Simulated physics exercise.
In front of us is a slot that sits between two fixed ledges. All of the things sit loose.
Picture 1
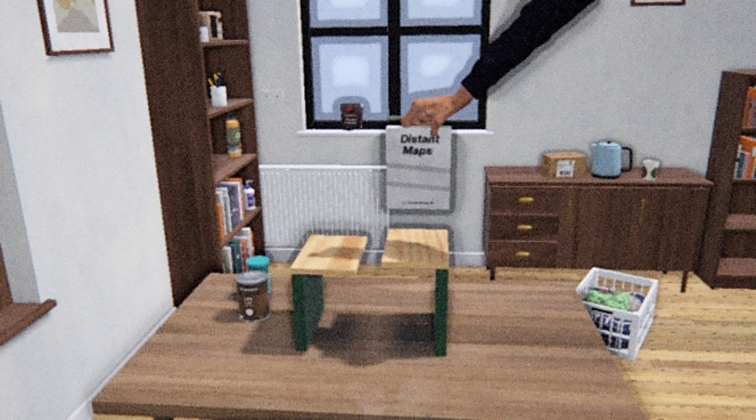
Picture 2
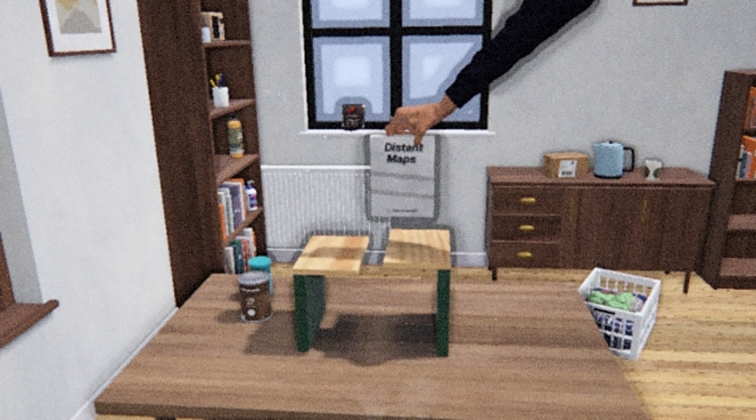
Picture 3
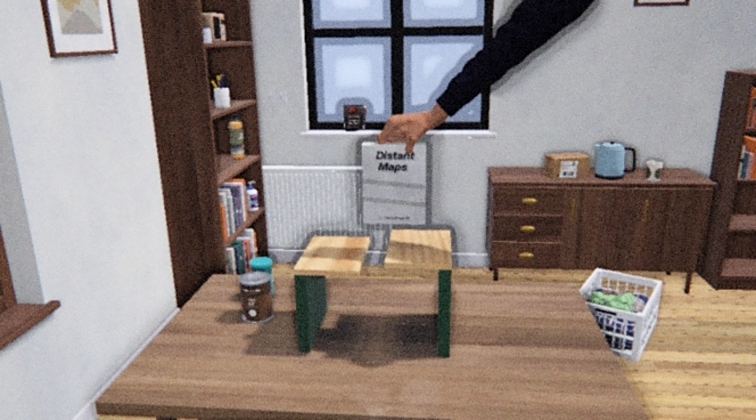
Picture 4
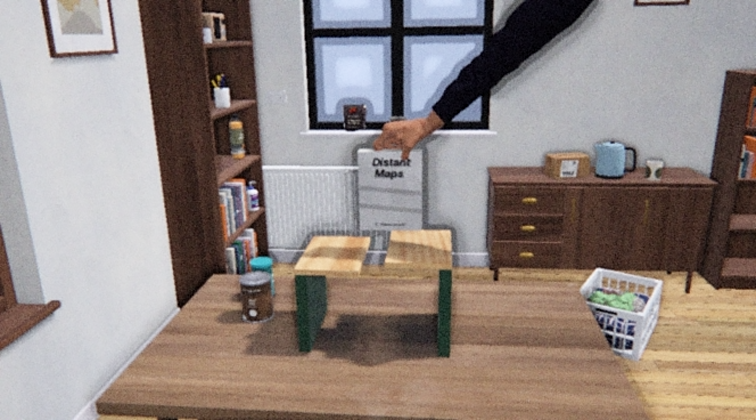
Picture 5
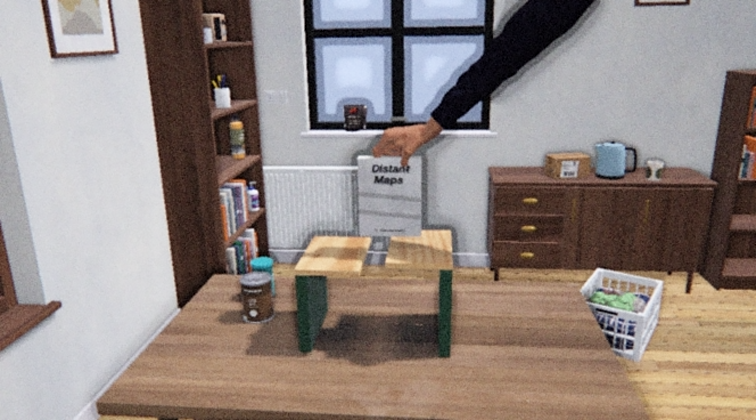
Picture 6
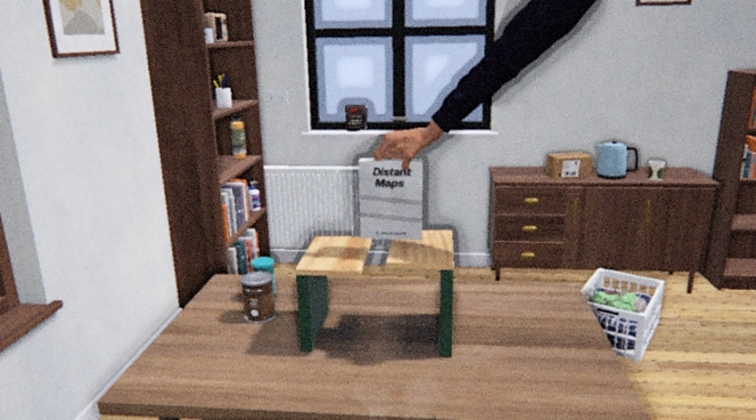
In a room with a wooden table, a hand holds a pale book titled Distant Maps upright by its top edge, above and behind a small stand with green legs. The arm shifts the book slightly left, then lowers it gradually until it is just above the gap in the stand's wooden top.
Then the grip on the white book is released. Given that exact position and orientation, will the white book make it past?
No.
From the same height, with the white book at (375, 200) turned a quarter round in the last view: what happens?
It falls clear through.
Then, 0.20 s later than the last frame, white book moved a little near (391, 207).
Then, 0.90 s later than the last frame, white book resting near (391, 207).
When it is over, all 3 as before. End places, in pixels of the last picture, white book near (391, 207). The book stays on top.
